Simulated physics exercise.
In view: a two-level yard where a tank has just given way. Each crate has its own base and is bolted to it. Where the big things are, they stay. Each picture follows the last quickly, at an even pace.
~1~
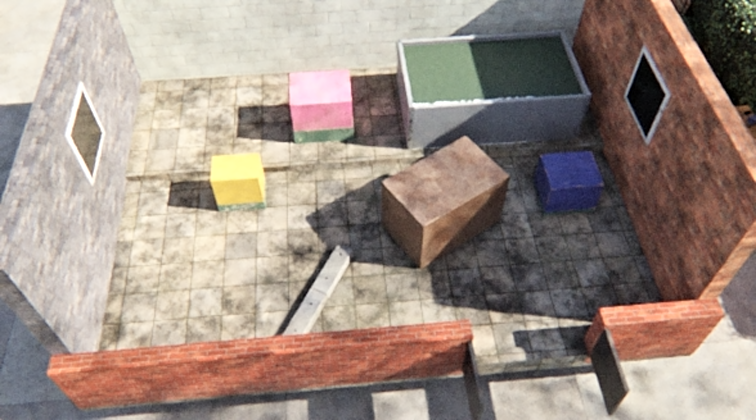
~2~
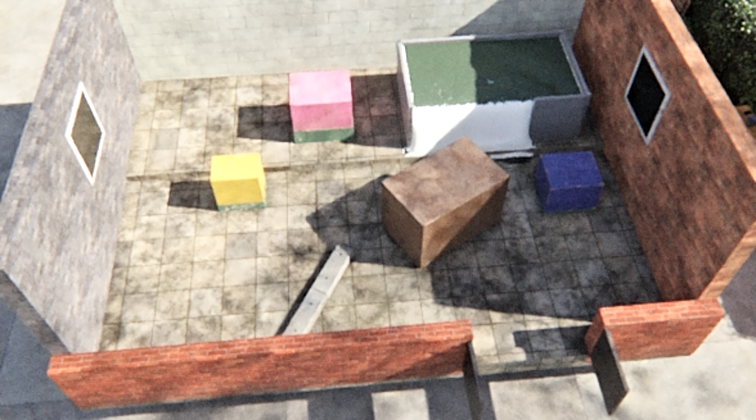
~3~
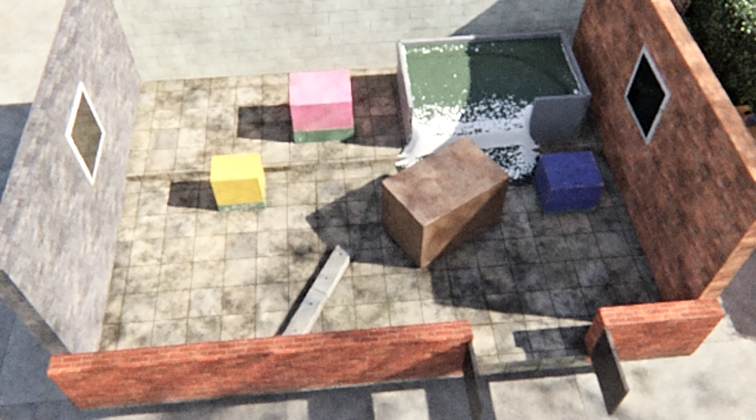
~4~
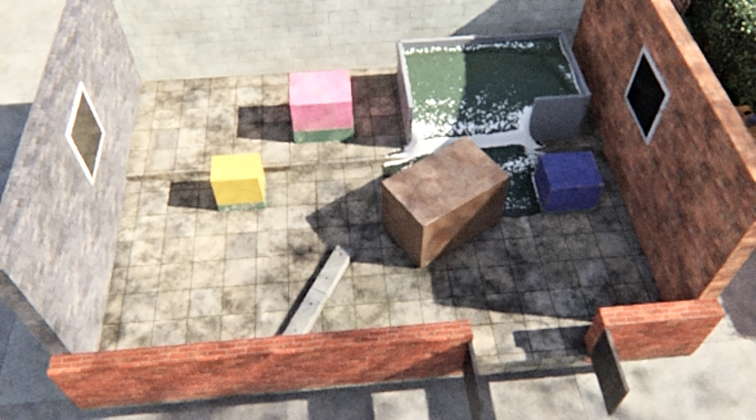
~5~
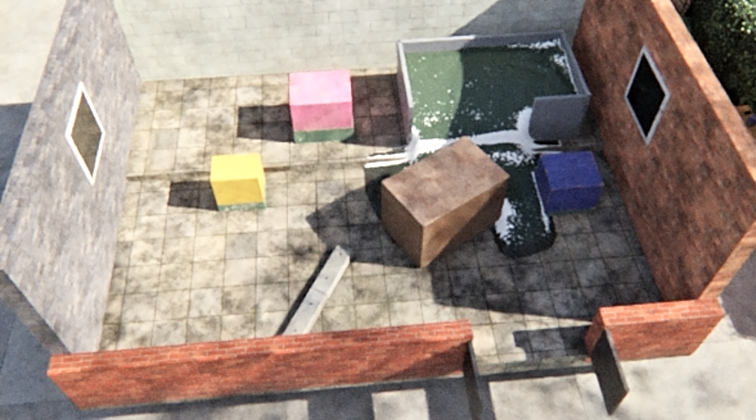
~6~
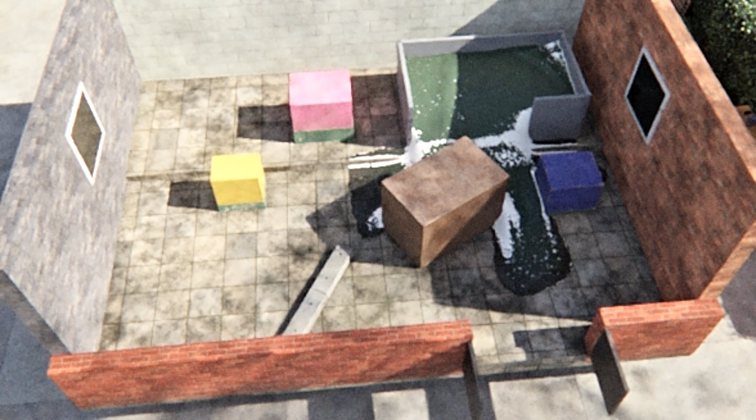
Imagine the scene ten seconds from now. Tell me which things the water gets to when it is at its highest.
Here is how it goes: The pink crate is never reached, the yellow crate is reached, the blue crate is reached.
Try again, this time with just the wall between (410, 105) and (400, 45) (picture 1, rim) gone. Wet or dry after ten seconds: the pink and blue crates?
Note: Pink one is overtopped; blue one is overtopped.
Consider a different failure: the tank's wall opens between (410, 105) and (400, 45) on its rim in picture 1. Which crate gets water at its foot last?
Answer: The blue crate.
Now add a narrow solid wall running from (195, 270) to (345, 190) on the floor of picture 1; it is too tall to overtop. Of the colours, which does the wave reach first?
The one in blue.
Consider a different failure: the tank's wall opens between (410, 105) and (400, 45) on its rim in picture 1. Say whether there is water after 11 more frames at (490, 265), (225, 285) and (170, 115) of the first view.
Place one: Spared by the leak. Place two: Reached by the flood. Place three: Reached by the flood.
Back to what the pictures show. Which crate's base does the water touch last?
The pink-painted one, as I see it.
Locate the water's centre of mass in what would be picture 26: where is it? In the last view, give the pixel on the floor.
(422, 208).
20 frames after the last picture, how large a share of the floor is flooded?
About 65 per cent.
A moment on, water covers 35 % of the floor; the pink crate not reached, the yellow crate water round its plinth, the blue crate water round its plinth.
Next, water covers 55 % of the floor; the pink crate not reached, the yellow crate water round its plinth, the blue crate water round its plinth.
Then, water covers 65 % of the floor; the pink crate water round its plinth, the yellow crate water round its plinth, the blue crate water round its plinth.
Later, water covers 70 % of the floor; the pink crate water round its plinth, the yellow crate water round its plinth, the blue crate water round its plinth.
In the end, water covers 75 % of the floor; the pink crate stayed above the water, the yellow crate was topped, the blue crate was topped.
